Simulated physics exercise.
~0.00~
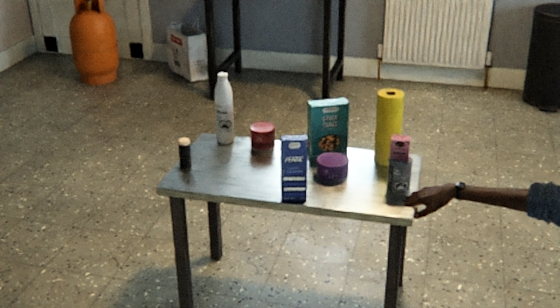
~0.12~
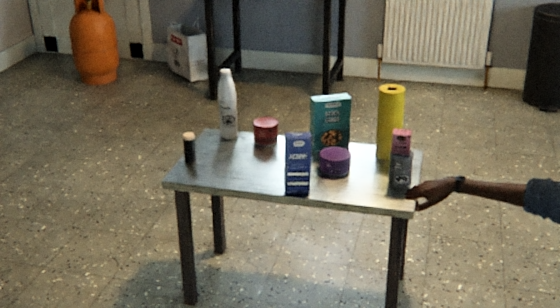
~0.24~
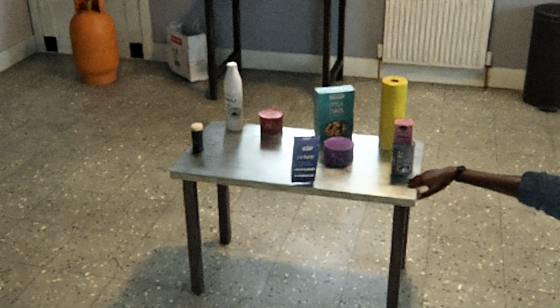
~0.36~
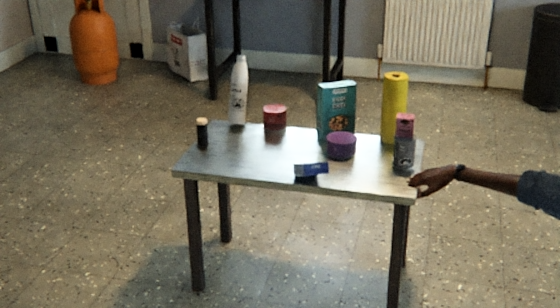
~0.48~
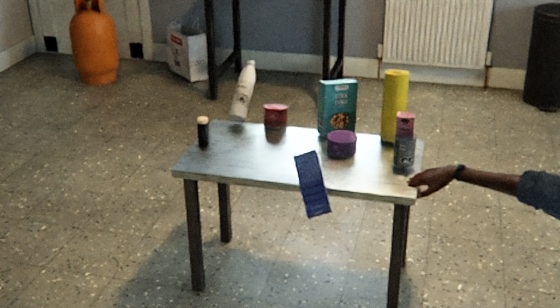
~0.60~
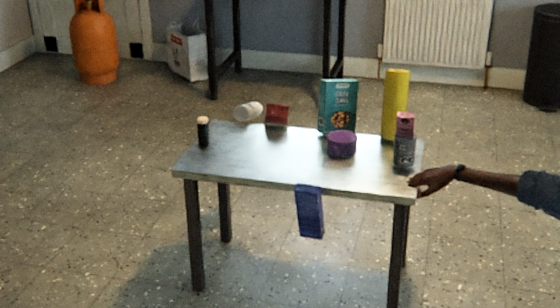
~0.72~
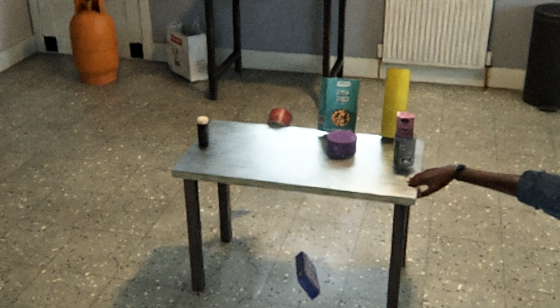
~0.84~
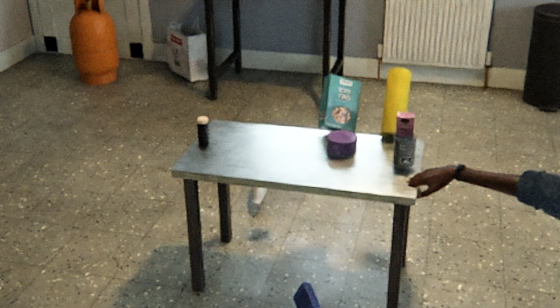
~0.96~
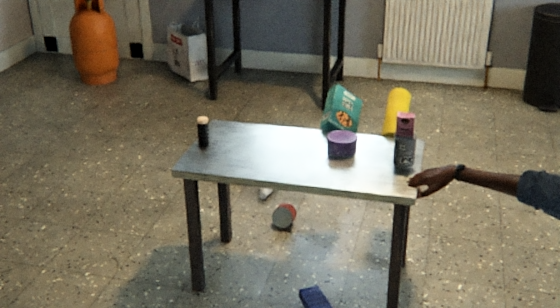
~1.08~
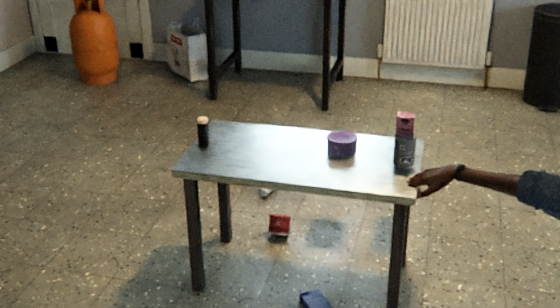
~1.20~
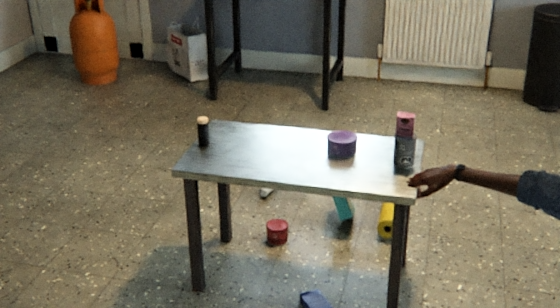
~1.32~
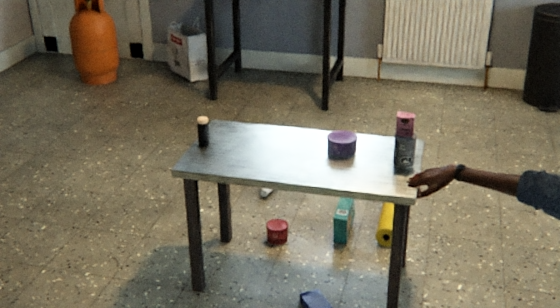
A small table jolts under a hand, and five of its items drop to the floor.
